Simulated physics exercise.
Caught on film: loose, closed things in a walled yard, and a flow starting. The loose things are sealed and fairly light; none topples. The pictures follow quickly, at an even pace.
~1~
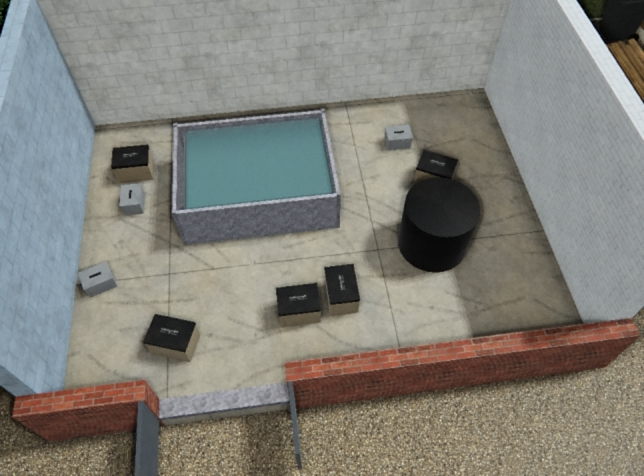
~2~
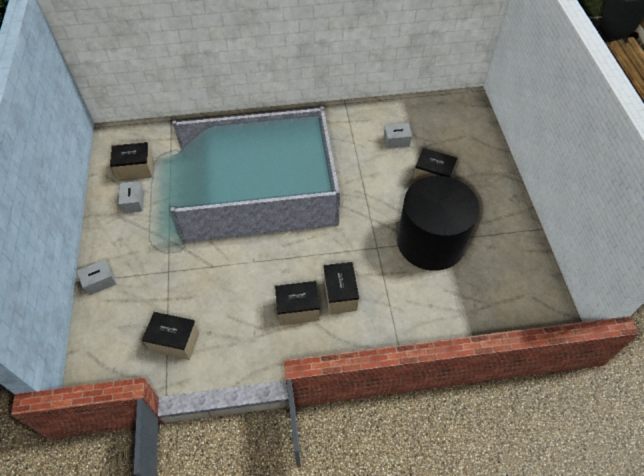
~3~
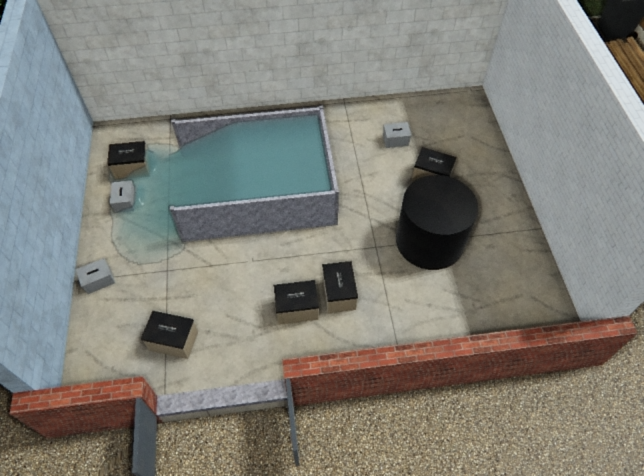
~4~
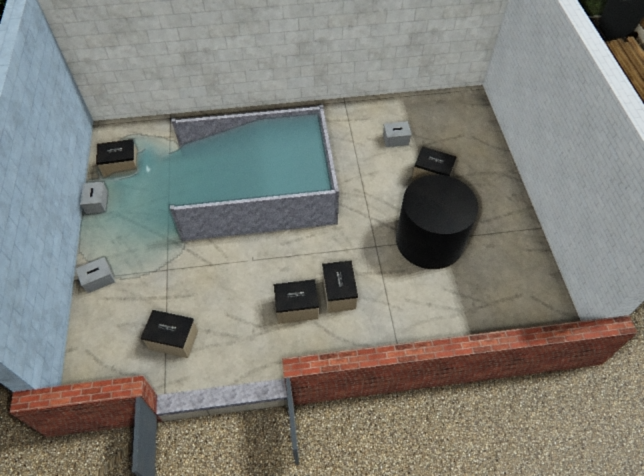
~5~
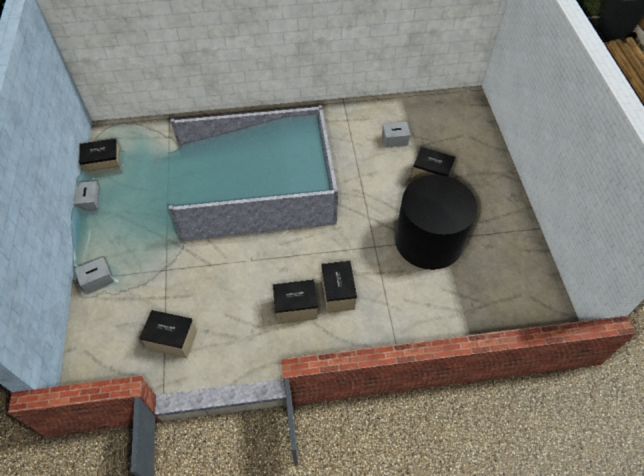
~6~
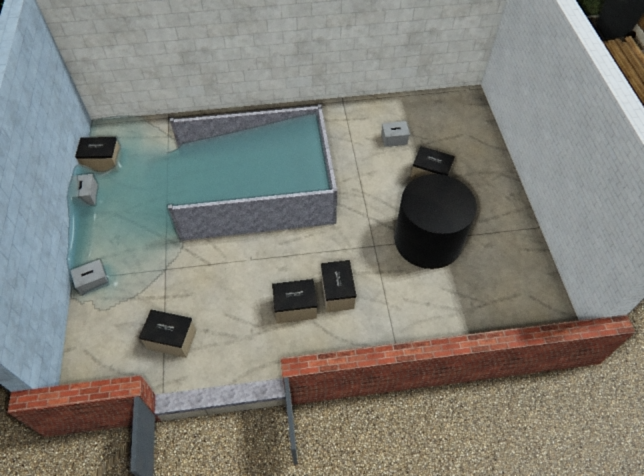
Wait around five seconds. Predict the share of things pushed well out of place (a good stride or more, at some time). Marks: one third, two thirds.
It is between one and two thirds.
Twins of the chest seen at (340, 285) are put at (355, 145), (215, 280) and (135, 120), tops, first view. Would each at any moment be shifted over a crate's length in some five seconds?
In turn: Under that, less than that, yes.
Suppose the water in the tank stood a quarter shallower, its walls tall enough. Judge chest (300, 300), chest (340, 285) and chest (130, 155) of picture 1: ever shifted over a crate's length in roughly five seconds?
In that order: No, under that, shifted that much.
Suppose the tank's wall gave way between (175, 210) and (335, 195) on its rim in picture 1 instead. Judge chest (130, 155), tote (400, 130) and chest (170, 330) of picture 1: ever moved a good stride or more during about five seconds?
In turn: Short of that, not that far, shifted that much.
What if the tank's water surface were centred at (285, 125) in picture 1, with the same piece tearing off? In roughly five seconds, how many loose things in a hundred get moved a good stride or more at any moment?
About 50 per cent.
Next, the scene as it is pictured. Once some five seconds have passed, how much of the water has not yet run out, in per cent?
Some 90 per cent.
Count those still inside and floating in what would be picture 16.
I count 3.
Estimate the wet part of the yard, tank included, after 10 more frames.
I make it 40 per cent.
A moment on, 2 of 8 are well off their spots; 2 afloat.
Next, 3 of 8 are well off their spots; 3 afloat.
Later, 4 of 8 are well off their spots; 2 afloat.
In the end, 5 of 8 are well off their spots, and 5 have been at some point; 2 afloat.
